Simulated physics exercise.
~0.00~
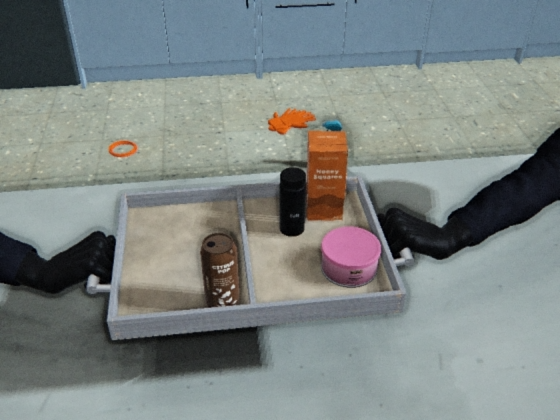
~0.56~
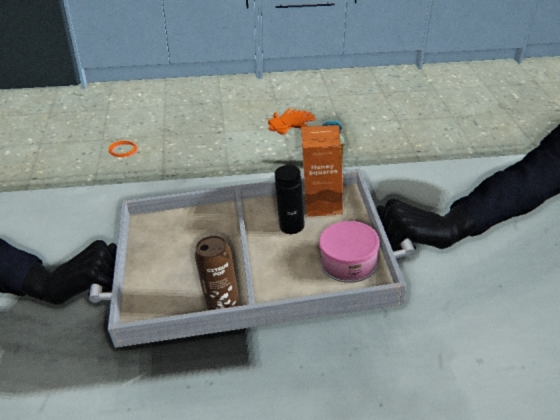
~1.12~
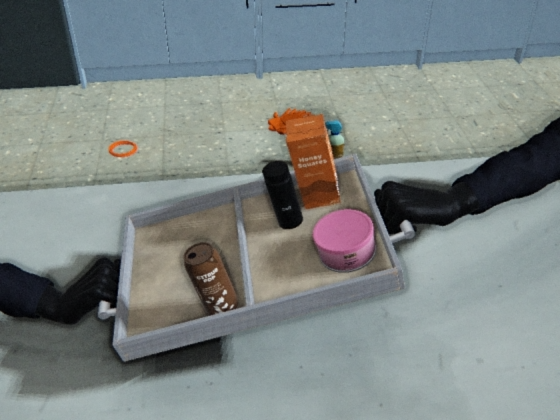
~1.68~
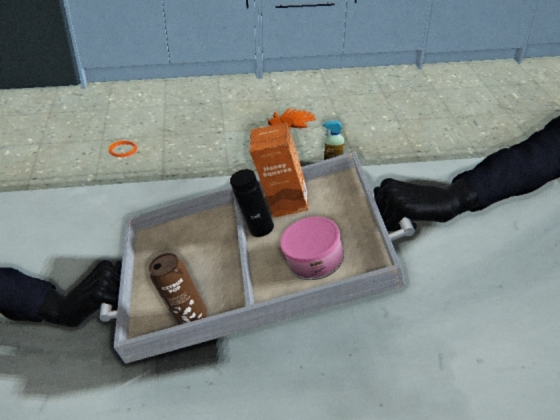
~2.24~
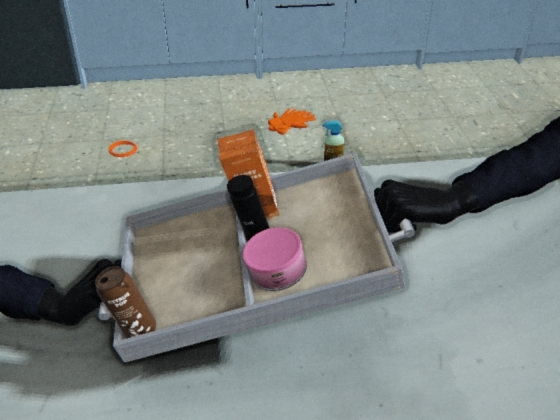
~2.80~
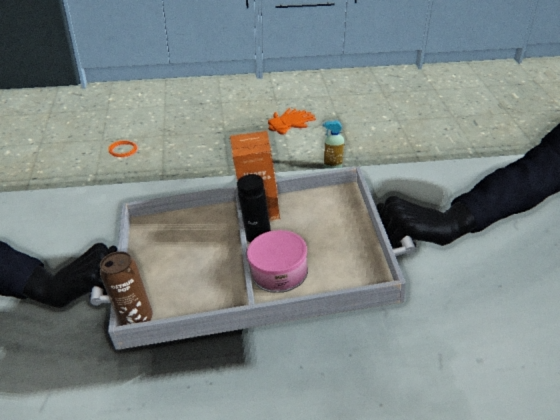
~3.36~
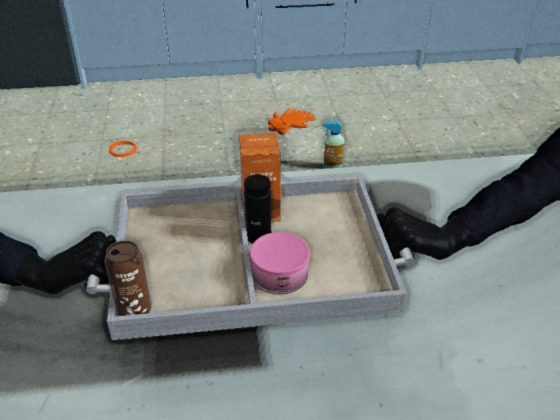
Tray in two gloved hands tilting left edge down, its can, tub, shaker and carton sliding left, then levelling with all upright.
